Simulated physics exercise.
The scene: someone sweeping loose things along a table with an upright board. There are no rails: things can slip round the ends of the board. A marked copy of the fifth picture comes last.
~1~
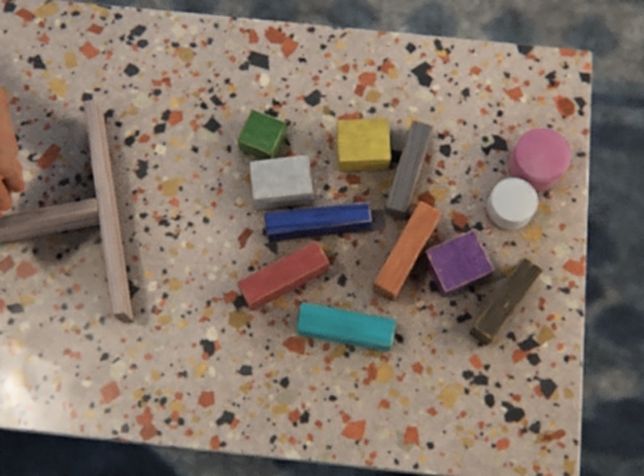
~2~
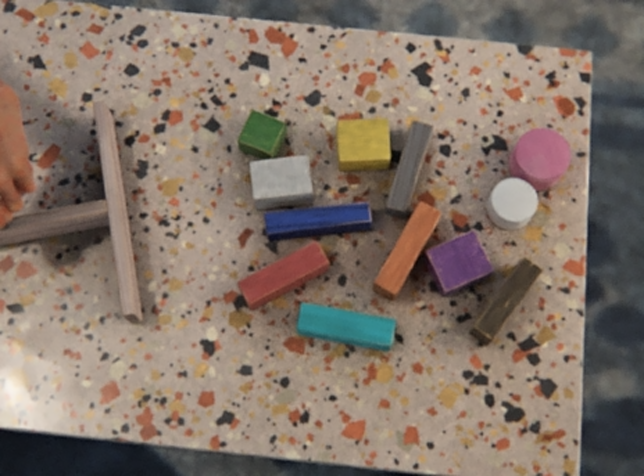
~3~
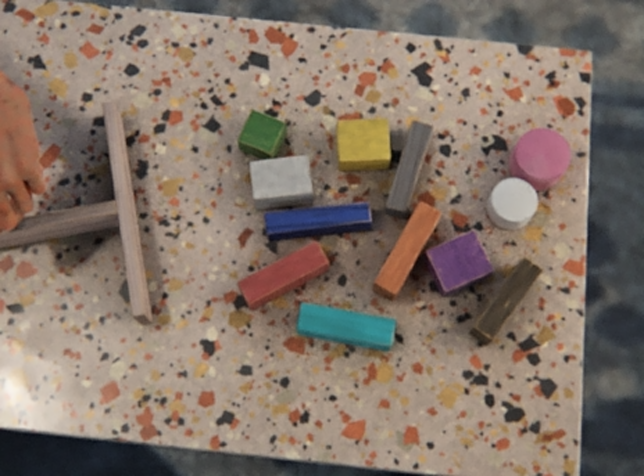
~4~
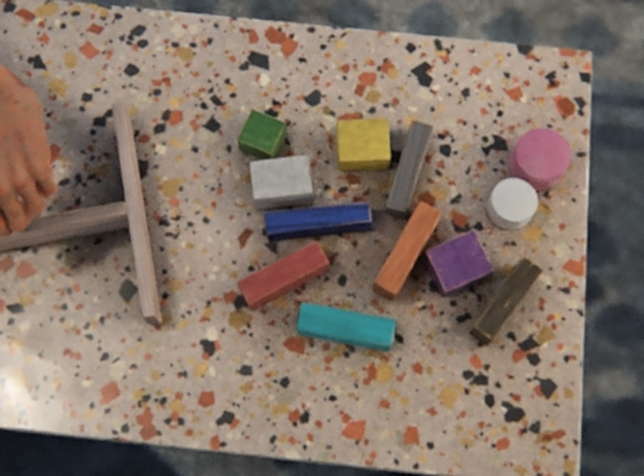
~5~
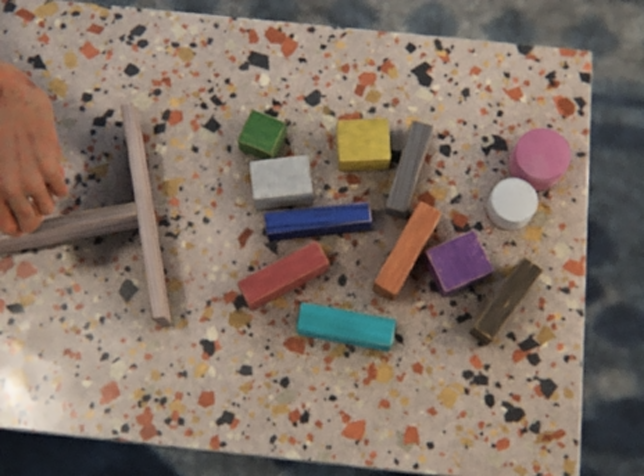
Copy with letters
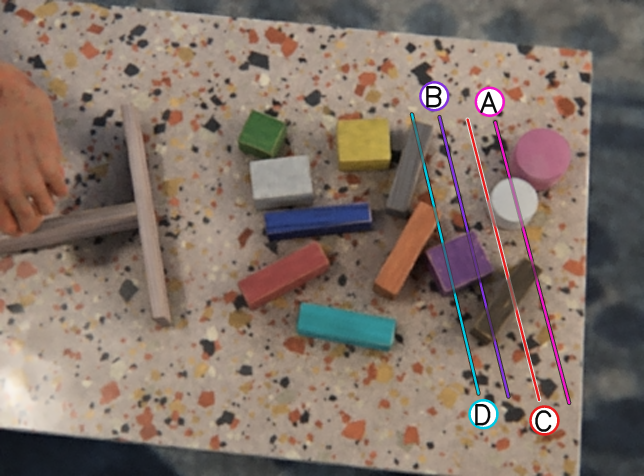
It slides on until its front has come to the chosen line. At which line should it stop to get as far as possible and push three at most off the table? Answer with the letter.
C.
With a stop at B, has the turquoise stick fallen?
By then, no.
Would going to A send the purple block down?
Yes.
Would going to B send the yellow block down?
No.
On the marked copy, A at (531, 257); B at (473, 251); C at (502, 254); D at (444, 248).
Taking C. A third of the way, board (271, 220); turquoise stick (350, 329); green block (282, 130).
Two thirds of the way, board (402, 233); black bar (535, 311); white tin (516, 206).
When it is over, board (504, 244); black bar over the edge; pink tin over the edge; three fallen.
As for the rest, A drops five; B is within the limit but short; D is within the limit but short.
